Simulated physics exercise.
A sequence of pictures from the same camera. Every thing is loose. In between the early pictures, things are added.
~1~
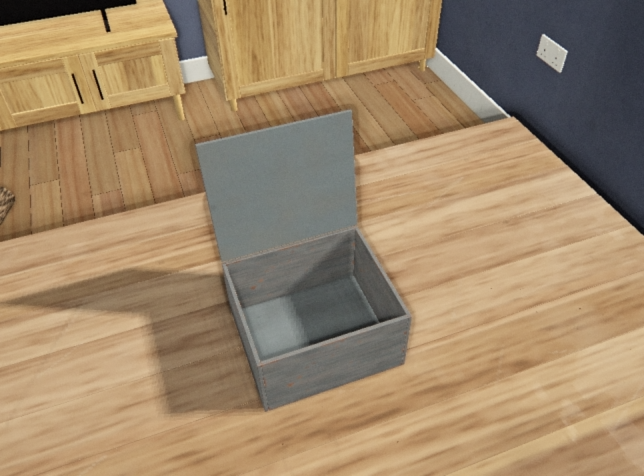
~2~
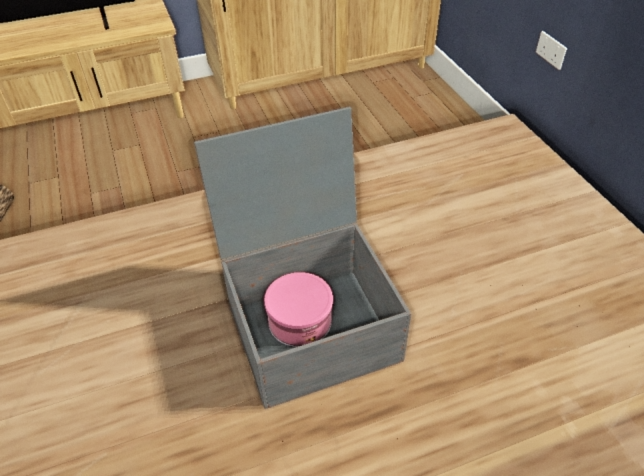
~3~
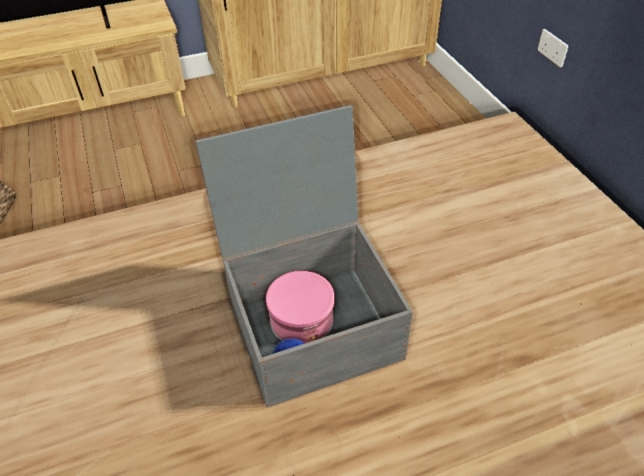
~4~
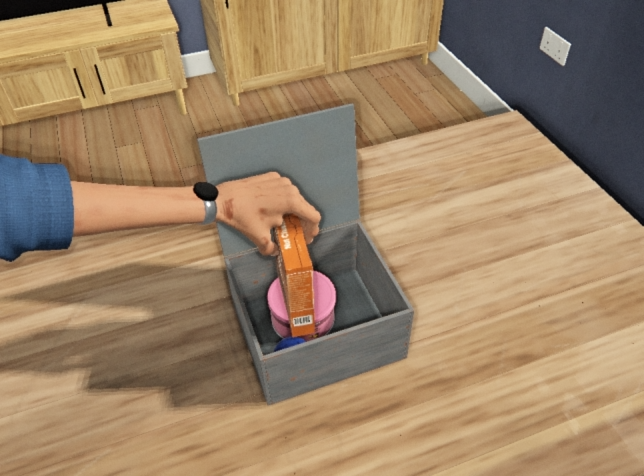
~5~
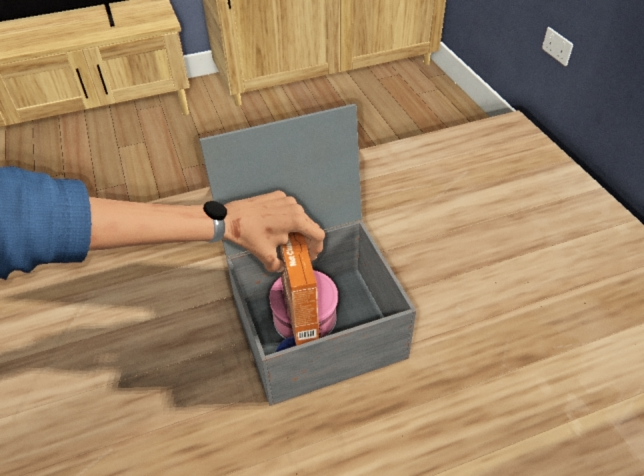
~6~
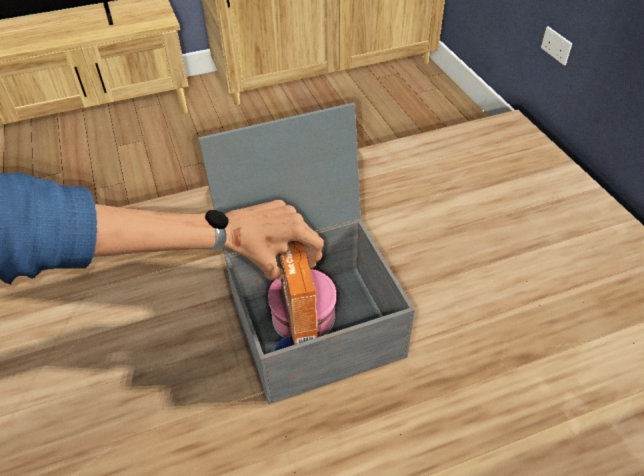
A pink tub appears inside the empty, open grey box on the wooden table, followed by a small blue object beside it. Then a hand reaching in from the left holds an orange packet over the tub and lowers it slightly, keeping its grip.
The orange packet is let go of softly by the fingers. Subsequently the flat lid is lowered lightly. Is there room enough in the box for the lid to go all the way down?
No, the lid is kept from dropping.
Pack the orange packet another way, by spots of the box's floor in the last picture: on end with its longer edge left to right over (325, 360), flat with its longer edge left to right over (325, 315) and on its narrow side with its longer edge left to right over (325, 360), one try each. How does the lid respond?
On the first attempt the lid remains open a bit, on the second it settles shut, and on the third it remains open a bit.
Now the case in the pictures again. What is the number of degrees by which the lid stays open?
Lid angle from rim - close to 55°.
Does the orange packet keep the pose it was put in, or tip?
Result: It remains as it was set.
Then, 1.20 s later than the last frame, lid starting down.
Then, 1.50 s later than the last frame, lid 65° above the rim.
When it is over, lid 55° above the rim; left askew, orange packet; the other 2 as before. End places, in pixels of the last picture, orange packet near (299, 295).
